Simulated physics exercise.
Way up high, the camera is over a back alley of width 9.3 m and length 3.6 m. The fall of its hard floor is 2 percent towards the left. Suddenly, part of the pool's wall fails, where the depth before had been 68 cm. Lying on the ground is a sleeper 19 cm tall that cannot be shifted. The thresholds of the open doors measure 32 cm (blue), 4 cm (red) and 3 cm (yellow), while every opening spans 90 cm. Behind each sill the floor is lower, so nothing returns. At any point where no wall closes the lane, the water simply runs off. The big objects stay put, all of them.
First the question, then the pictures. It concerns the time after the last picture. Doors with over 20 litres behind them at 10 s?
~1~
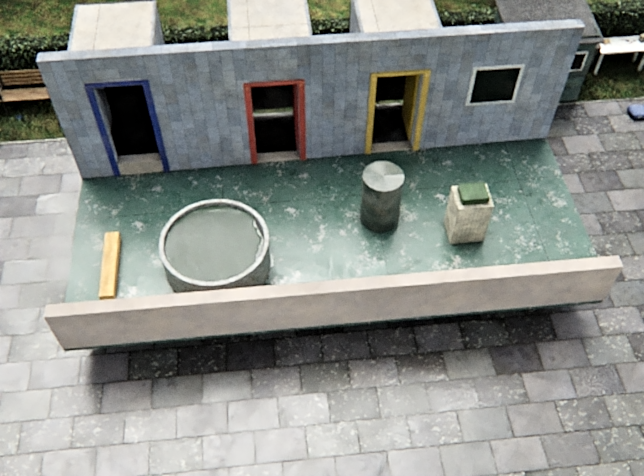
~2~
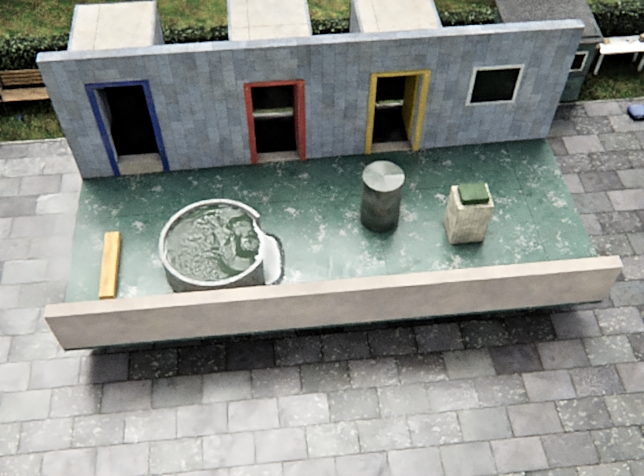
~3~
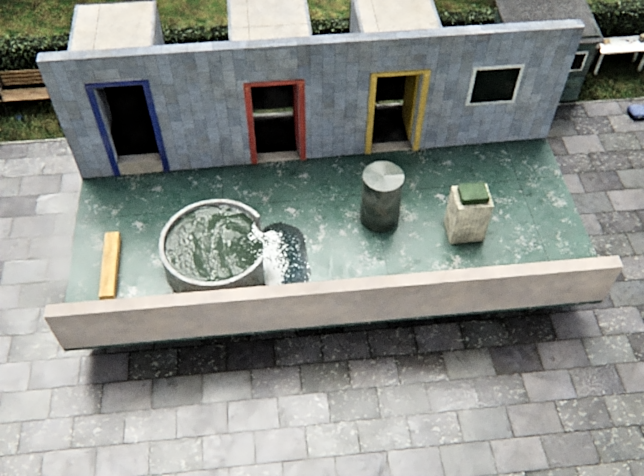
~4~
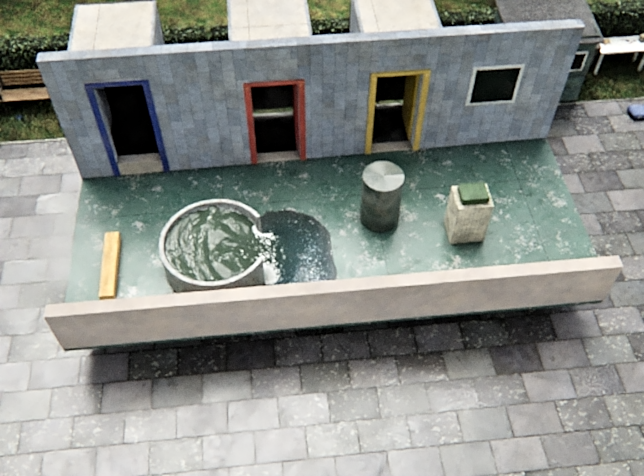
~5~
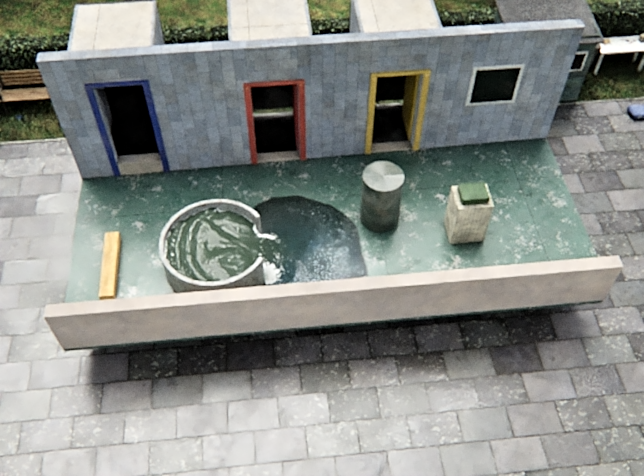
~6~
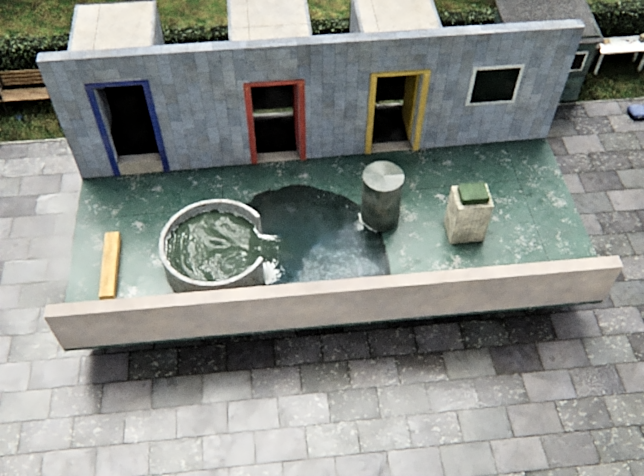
As I see it, I expect the blue door to fall shy of the limit. I expect the red door to fall shy of the limit. I expect the yellow door to overrun the limit.
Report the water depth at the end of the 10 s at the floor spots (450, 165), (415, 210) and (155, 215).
Depth readings in turn - 3, 4, 2 cm.
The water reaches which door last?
The blue door.
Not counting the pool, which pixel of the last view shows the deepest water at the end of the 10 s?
Close to (317, 280).
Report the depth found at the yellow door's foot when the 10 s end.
Roughly 5.0 centimetres.
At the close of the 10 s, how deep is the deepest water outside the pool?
Depth: Approx. 6 cm.
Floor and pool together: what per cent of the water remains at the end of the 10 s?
Around 60 per cent of the water.
A moment later water covers 30 % of the floor and is deepest (26 cm) near (276, 260); blue door not reached, red door not reached, yellow door not reached.
Soon after water covers 40 % of the floor and is deepest (21 cm) near (356, 222); blue door not reached, red door 3 cm at the sill, 0 L in, yellow door 11 cm at the sill, 14 L in.
Next water covers 55 % of the floor and is deepest (14 cm) near (358, 229); blue door not reached, red door 4 cm at the sill, 0 L in, yellow door 7 cm at the sill, 44 L in.
Later on water covers 75 % of the floor and is deepest (8 cm) near (339, 176); blue door 2 cm at the sill, 0 L in, red door 3 cm at the sill, 1 L in, yellow door 6 cm at the sill, 63 L in.
At the end water covers 85 % of the floor and is deepest (6 cm) near (317, 280); blue door 2 cm at the sill, 0 L in, red door 4 cm at the sill, 3 L in, yellow door 5 cm at the sill, 76 L in.
